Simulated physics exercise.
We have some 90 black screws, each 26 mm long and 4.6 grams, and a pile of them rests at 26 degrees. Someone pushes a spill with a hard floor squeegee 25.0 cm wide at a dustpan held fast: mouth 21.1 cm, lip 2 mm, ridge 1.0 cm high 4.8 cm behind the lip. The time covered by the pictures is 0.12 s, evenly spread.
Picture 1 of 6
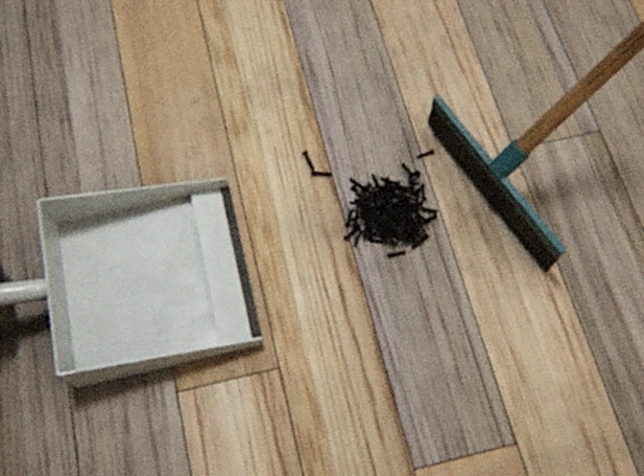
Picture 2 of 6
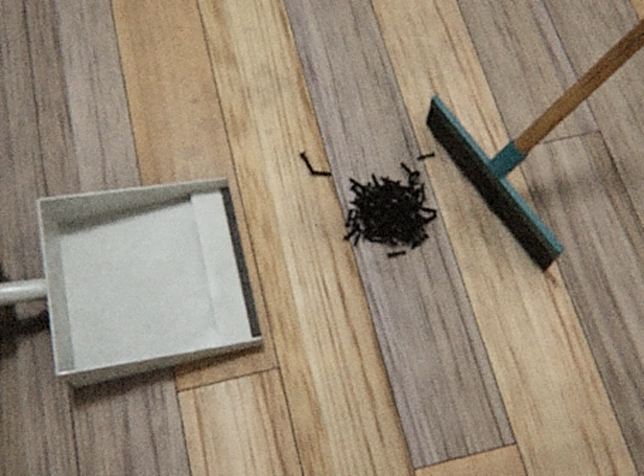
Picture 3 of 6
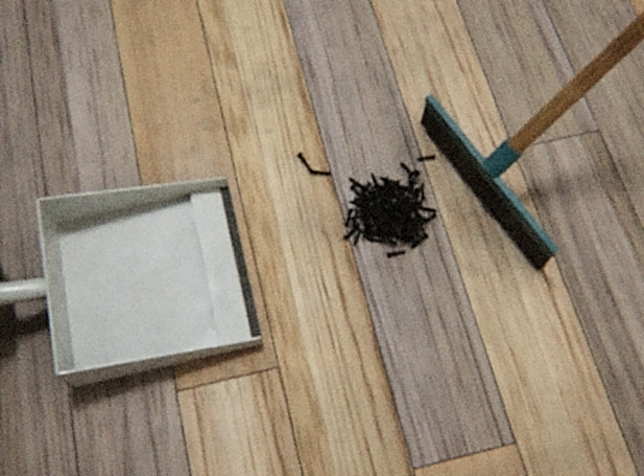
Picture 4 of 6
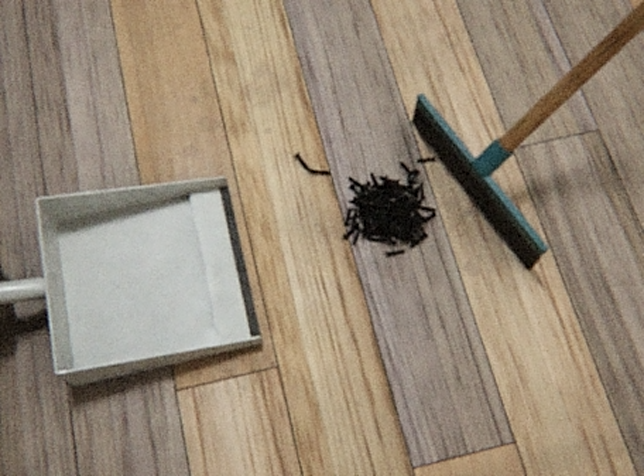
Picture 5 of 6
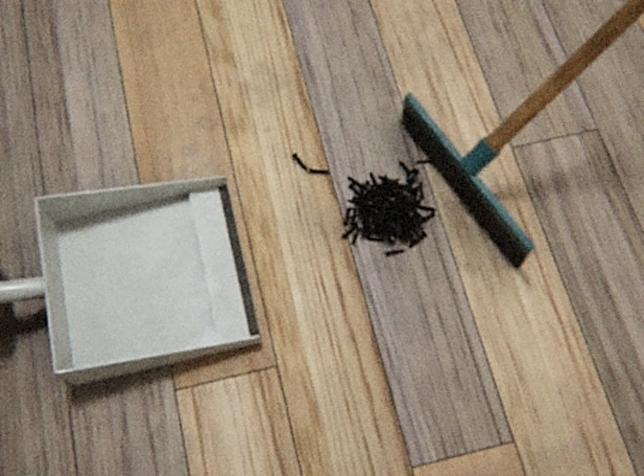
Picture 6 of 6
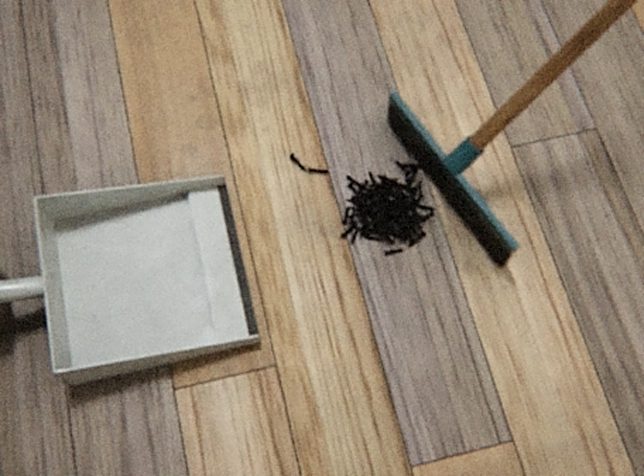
On a wood plank floor, a squeegee slides left to a pile of black screws.
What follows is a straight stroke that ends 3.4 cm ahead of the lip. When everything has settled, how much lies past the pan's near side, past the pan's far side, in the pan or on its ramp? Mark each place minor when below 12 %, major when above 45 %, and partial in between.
Near side - minor; far side - minor; pan - minor.
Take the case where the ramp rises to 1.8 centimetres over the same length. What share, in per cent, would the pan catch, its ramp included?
I'd expect close to 0 per cent.
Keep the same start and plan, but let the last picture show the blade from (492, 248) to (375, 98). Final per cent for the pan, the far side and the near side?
Pan 10; far 5; near 0.
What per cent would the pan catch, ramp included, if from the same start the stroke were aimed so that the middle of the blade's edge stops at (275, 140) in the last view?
Some 0 per cent.
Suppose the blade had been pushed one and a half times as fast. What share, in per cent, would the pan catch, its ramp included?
In that case roughly 15 percent.
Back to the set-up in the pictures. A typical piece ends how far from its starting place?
Around 14 centimetres.
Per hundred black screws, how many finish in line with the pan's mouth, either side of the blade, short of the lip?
Some 95 per cent of them end up there.
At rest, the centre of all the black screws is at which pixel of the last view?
In the last view, approximately (278, 244).
Then, 0.14 s after the last picture, middle of the blade 17 cm from the lip; 0 % over the lip, far side 0 %, near side 0 %.
Then, 0.24 s after the last picture, middle of the blade 10 cm from the lip; 0 % over the lip, far side 0 %, near side 0 %.
Then, 0.47 s after the last picture, middle of the blade 8 cm from the lip; 0 % over the lip, far side 5 %, near side 0 %.
In the end, near side 0 %, far side 5 %, pan 0 %, in front of the lip or behind the blade 95 %.
